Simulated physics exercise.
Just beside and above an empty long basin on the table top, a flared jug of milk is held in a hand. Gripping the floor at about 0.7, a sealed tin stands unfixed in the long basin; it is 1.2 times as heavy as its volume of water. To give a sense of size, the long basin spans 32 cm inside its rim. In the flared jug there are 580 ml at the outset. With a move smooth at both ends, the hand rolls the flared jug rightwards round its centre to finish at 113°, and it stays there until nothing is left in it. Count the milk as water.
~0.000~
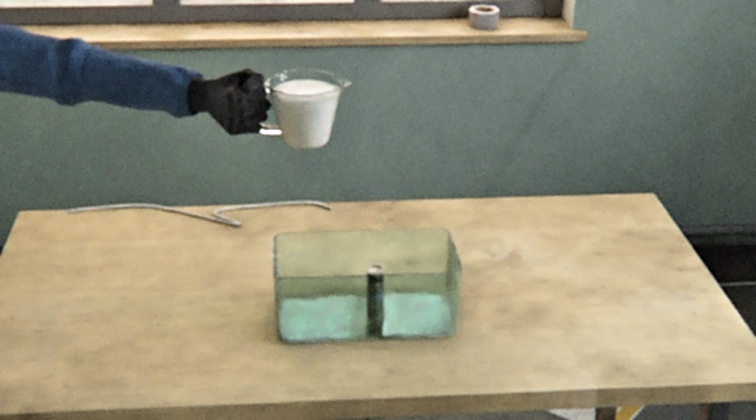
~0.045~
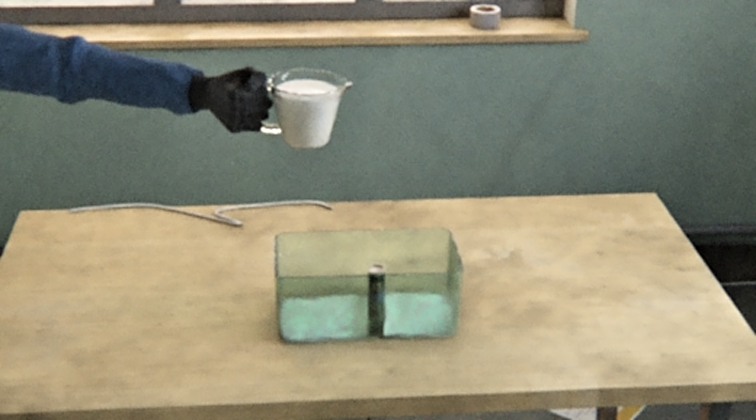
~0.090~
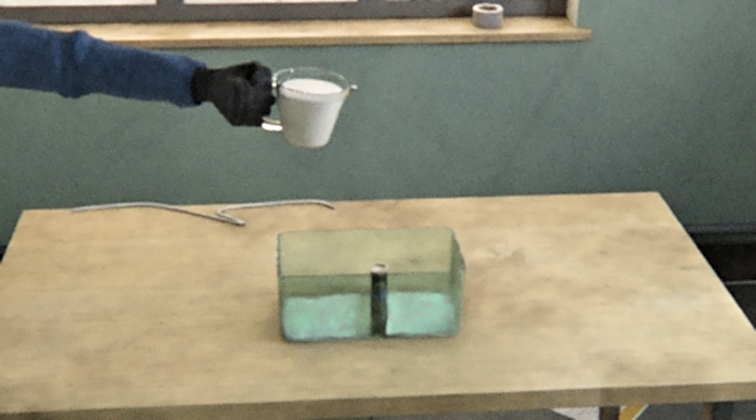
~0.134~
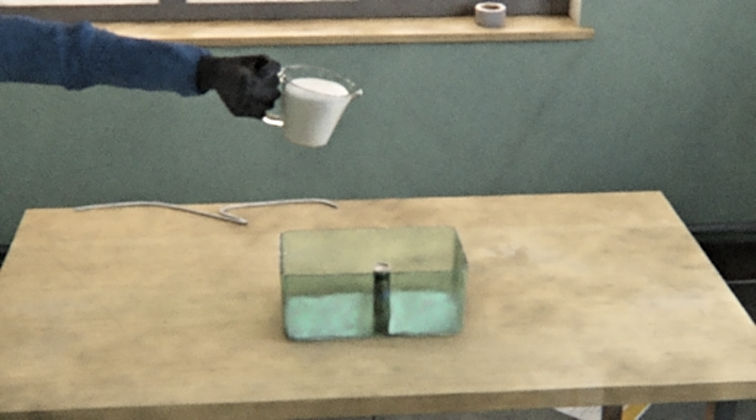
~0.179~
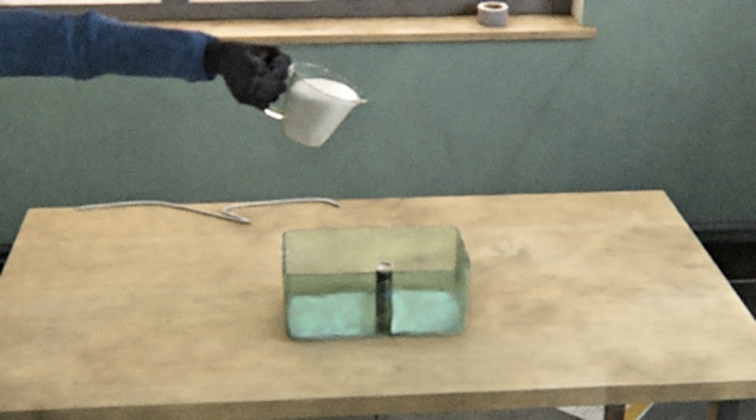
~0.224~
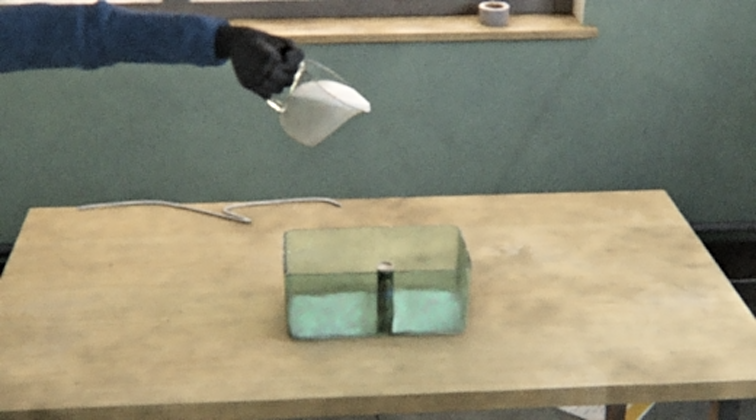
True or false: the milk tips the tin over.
False.
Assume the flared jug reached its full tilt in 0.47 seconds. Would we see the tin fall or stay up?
Then it holds its balance.
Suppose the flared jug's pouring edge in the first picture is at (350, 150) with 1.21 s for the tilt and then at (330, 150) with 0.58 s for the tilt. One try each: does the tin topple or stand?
First it stays on its base; then it tips over.
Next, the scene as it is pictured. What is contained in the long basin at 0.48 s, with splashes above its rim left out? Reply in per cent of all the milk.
12 %, give or take.
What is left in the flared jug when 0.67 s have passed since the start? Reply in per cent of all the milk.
Share remaining: Approx. 1 %.
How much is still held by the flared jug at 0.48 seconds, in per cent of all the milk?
About 30 per cent.
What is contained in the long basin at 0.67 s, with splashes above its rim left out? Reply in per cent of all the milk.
The share is close to 78 percent.
After 0.48 s the tilt is 105° and 29 per cent is still to pour; the tin stands where it began.
After 0.67 s the tilt is 113° and 1 per cent is still to pour; the tin stands where it began.
After 0.87 s the tilt is 113° and 0 per cent is still to pour; the tin stands where it began.
After 1.08 s the tilt is 113° and 0 per cent is still to pour; the tin stands where it began.
In the end the tin stands where it began.
